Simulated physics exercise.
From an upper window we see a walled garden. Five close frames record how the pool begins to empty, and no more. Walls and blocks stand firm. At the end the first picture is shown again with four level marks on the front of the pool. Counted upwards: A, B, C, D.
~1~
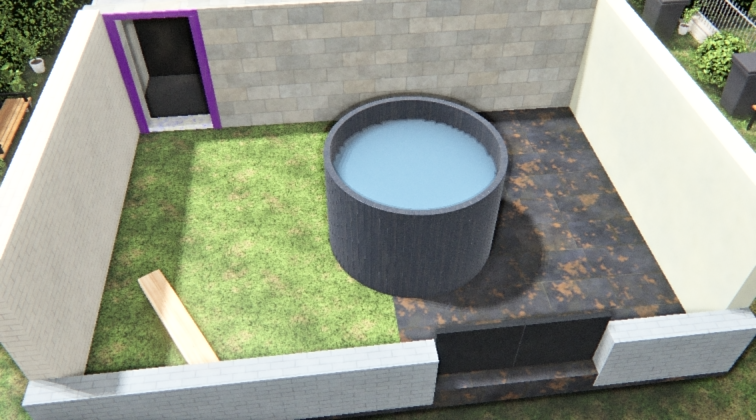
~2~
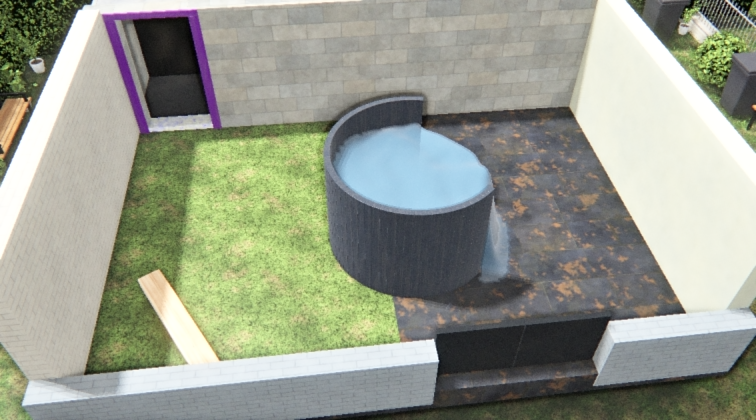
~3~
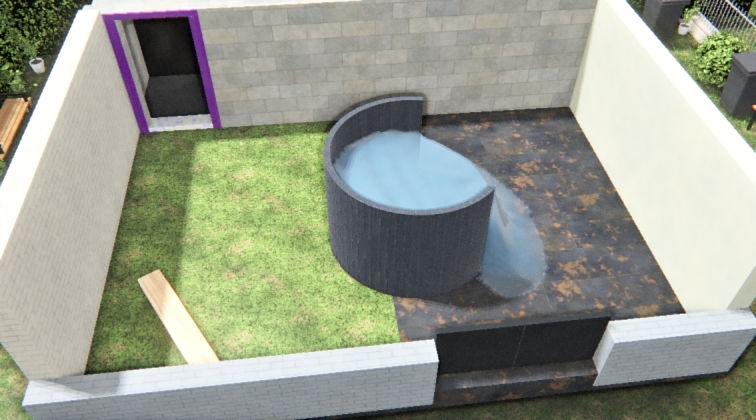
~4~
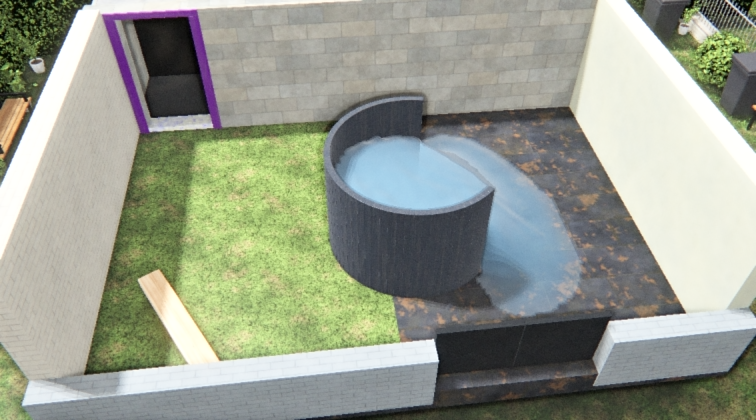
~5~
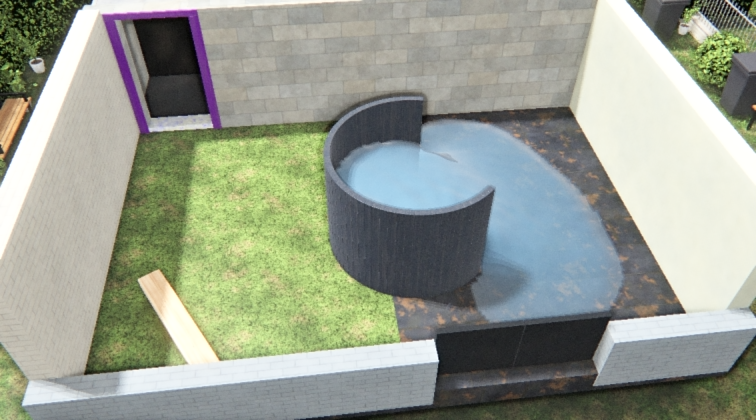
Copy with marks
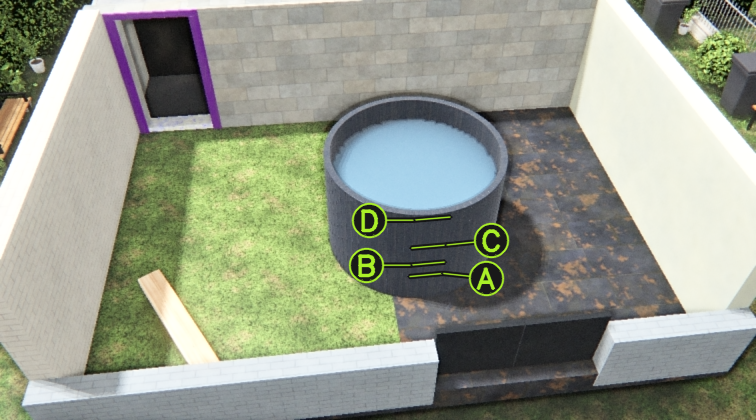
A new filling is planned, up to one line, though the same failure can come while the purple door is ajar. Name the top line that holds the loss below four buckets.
Use line C.
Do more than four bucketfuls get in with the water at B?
No, not at all.
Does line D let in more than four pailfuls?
Yes.
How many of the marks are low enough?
Three of the four.
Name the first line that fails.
D it is.
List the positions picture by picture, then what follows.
In the first picture, water in the pool at rest, its middle at (414, 168); foot of the purple doorway at (182, 130); shut gate at (522, 328).
In the second picture, front seen at (493, 263), 2 % of the ground wet.
In the third picture, front seen at (524, 287), 7 % of the ground wet.
In the fourth picture, front seen at (551, 287), 13 % of the ground wet.
In the fifth picture, front seen at (612, 283), 23 % of the ground wet.
On the marked copy, A at (426, 275); B at (427, 263); C at (429, 246); D at (431, 218); from the bottom up A, B, C, D.
Choosing A, nothing gets over.
Choosing B, nothing gets over.
Choosing C, a bucket or two gets in.
Choosing D, about 12 bucketfuls get in.
